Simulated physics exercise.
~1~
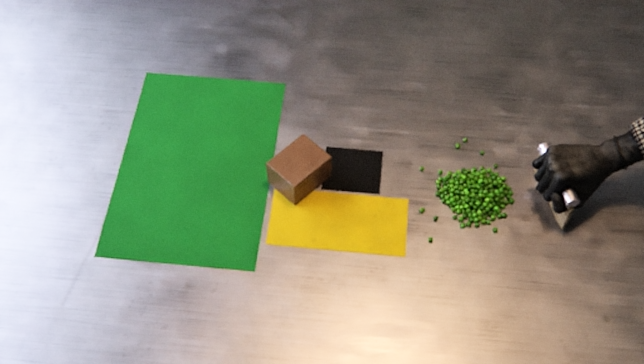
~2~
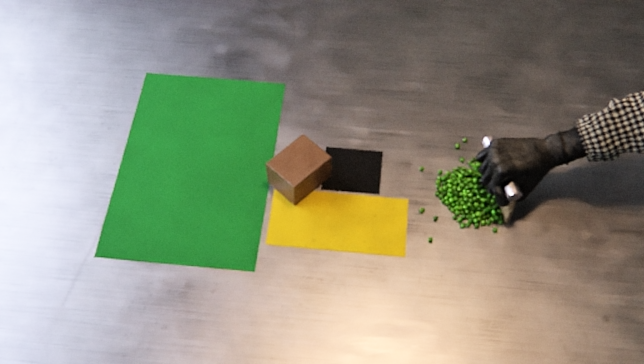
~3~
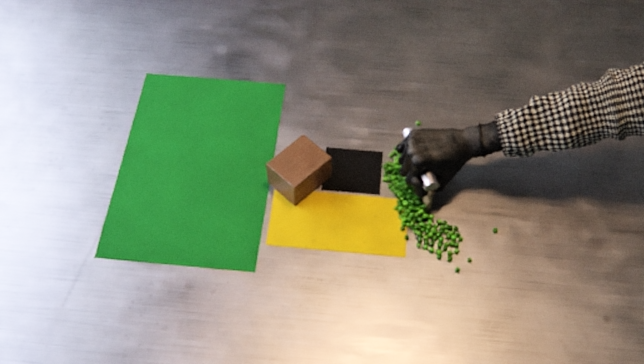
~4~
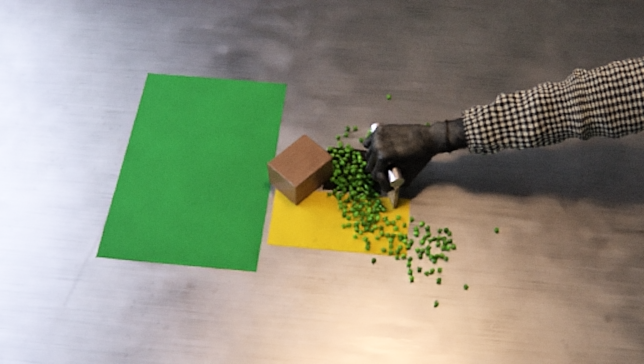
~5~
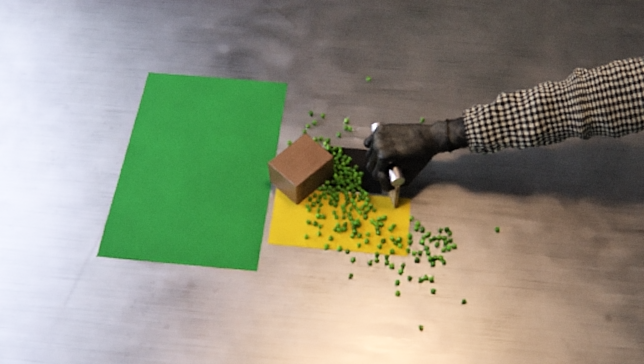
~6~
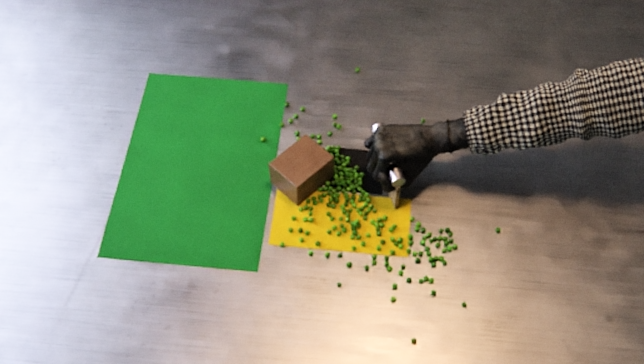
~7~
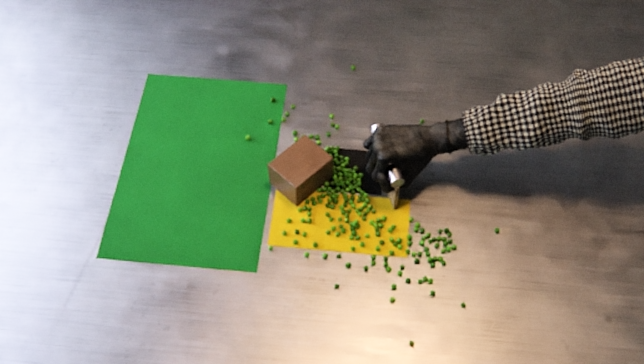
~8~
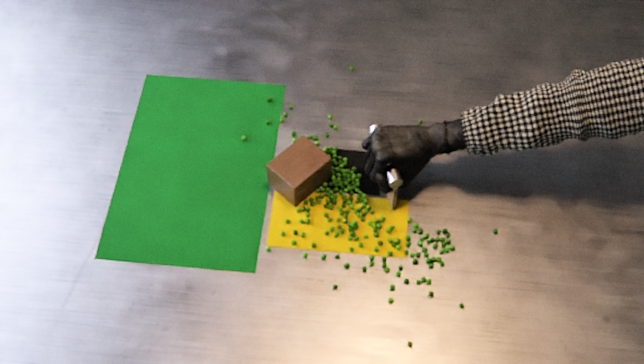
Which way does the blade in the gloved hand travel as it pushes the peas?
The blade travels to the left, pushing the peas toward the brown block.
